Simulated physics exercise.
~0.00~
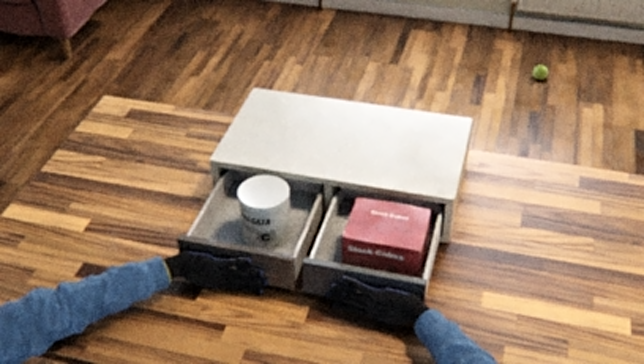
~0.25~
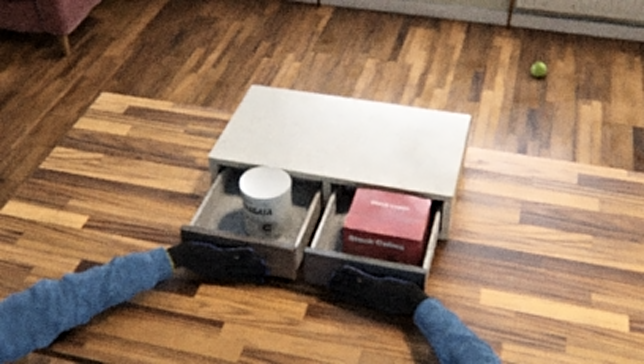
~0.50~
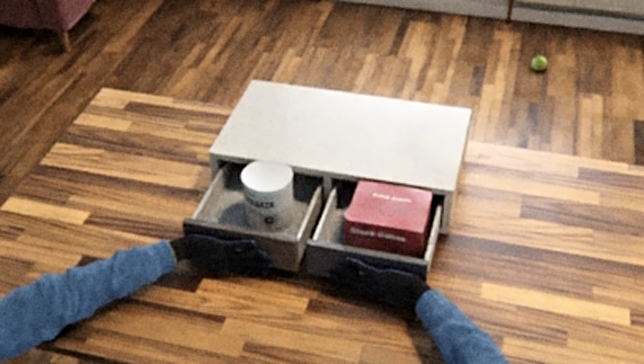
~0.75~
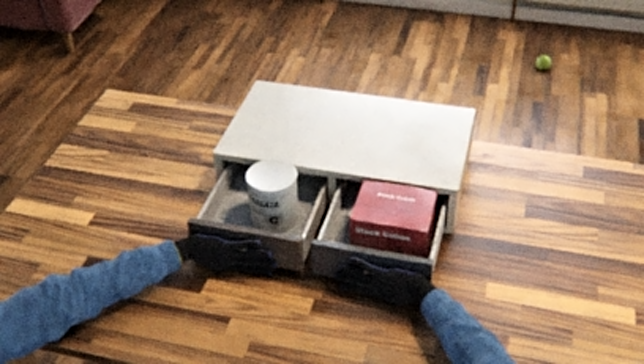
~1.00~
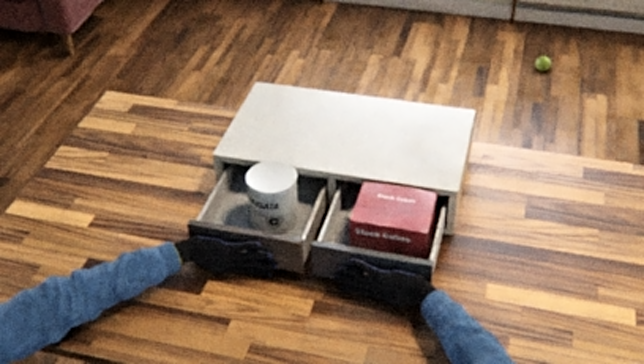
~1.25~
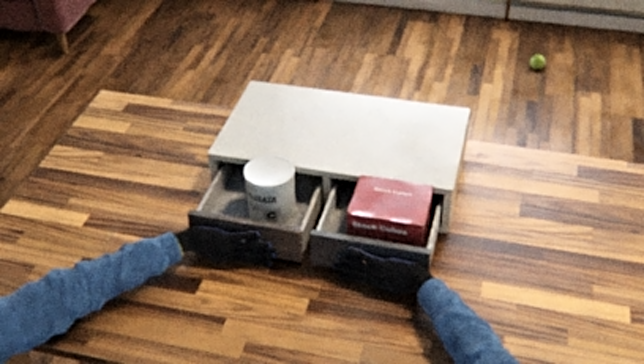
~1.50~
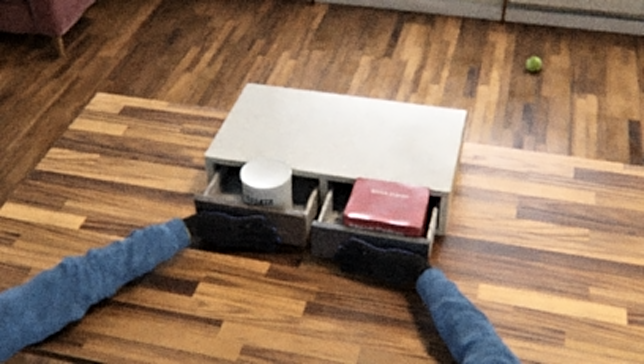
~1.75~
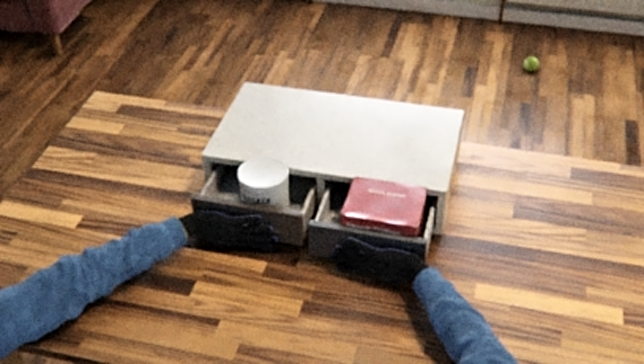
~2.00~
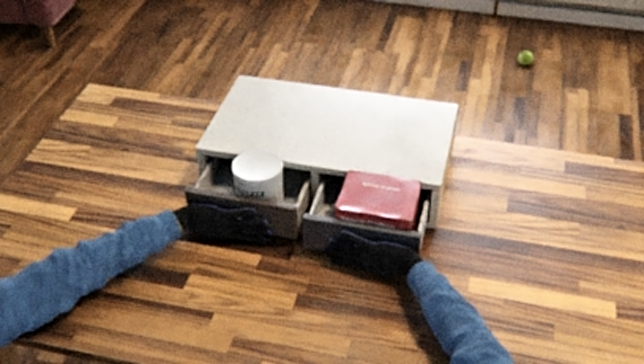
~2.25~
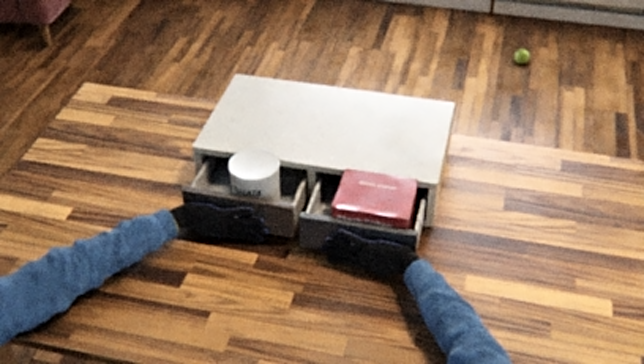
Two gloved hands slowly push a low cabinet's open drawers inward, but both stay ajar.
